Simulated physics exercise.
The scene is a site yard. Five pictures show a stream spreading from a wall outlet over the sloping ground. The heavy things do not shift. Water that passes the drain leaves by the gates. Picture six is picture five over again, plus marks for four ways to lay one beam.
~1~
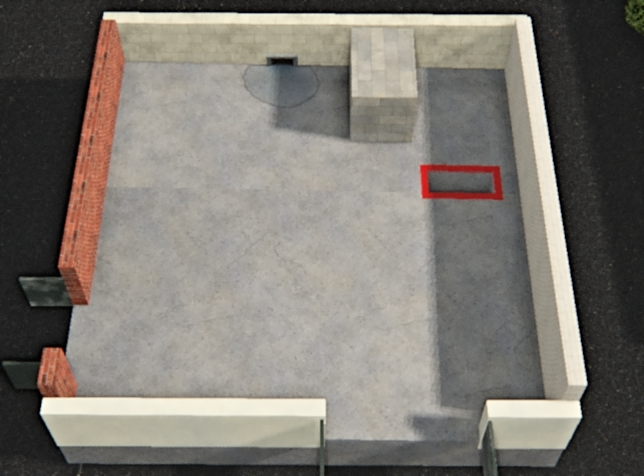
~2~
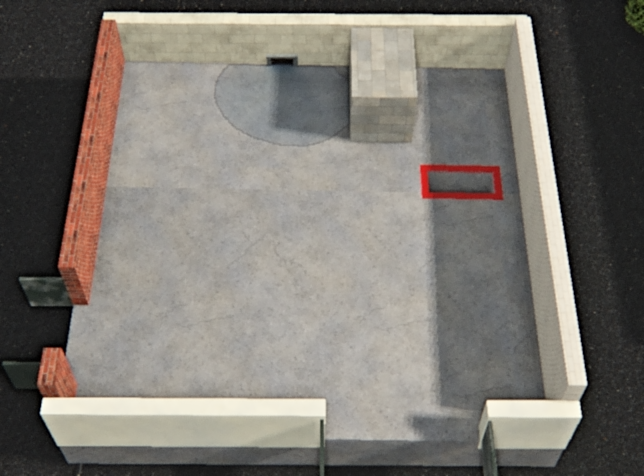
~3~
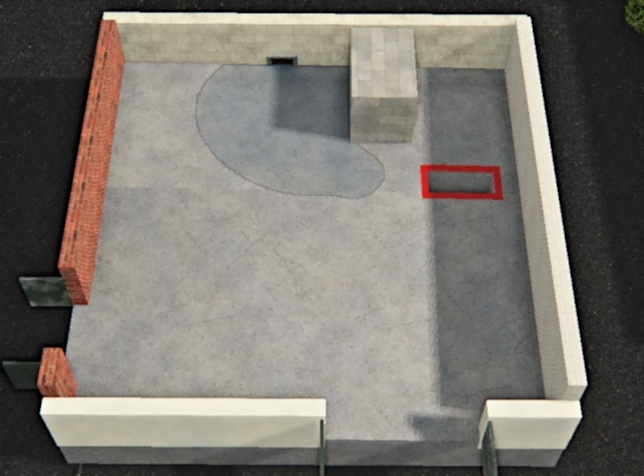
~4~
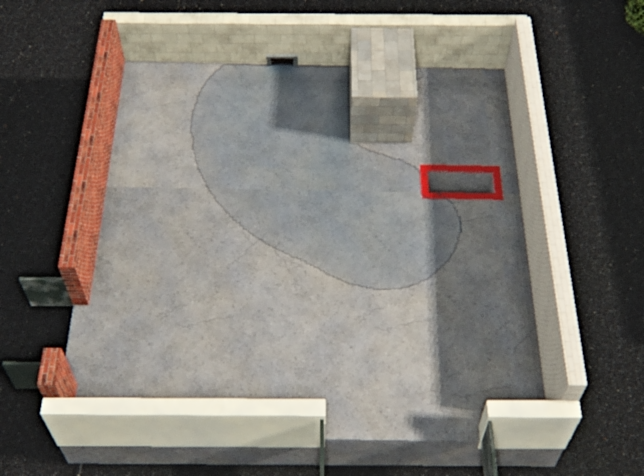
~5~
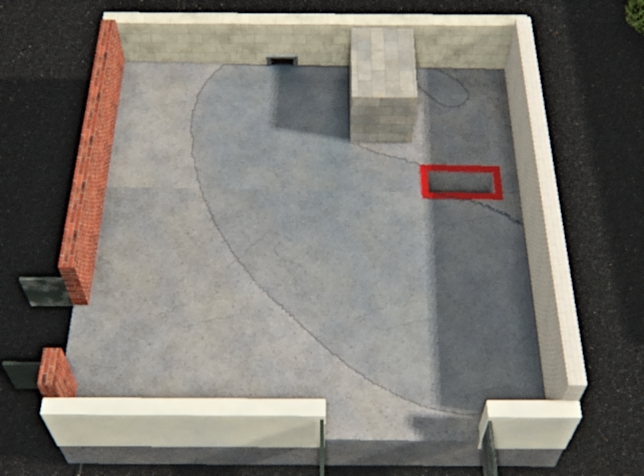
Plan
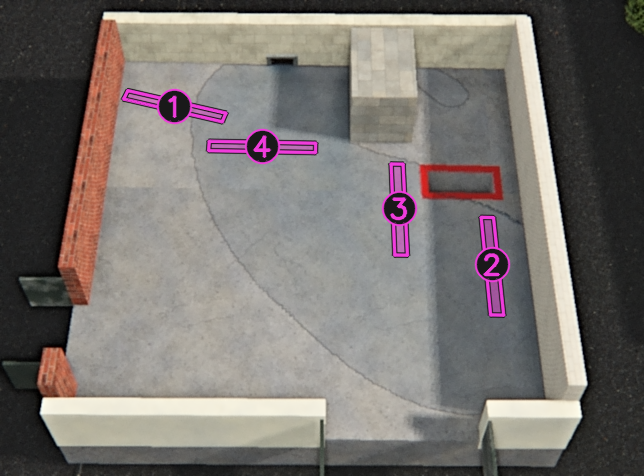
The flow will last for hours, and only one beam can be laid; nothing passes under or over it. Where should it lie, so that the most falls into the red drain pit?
Choose 4.
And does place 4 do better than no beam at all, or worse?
It is better.
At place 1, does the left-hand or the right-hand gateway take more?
The right one.
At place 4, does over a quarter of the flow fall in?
No, it does not.
In magenta, 1 from (125, 94) to (224, 117); 2 from (497, 314) to (487, 217); 3 from (401, 255) to (397, 164); 4 from (208, 145) to (315, 147).
With 1, about 4 % of the stream goes into the red drain pit, about 96 % out by the gates.
With 2, about 4 % of the stream goes into the red drain pit, about 96 % out by the gates.
With 3, about 2 % of the stream goes into the red drain pit, about 97 % out by the gates.
With 4, about 10 % of the stream goes into the red drain pit, about 89 % out by the gates.
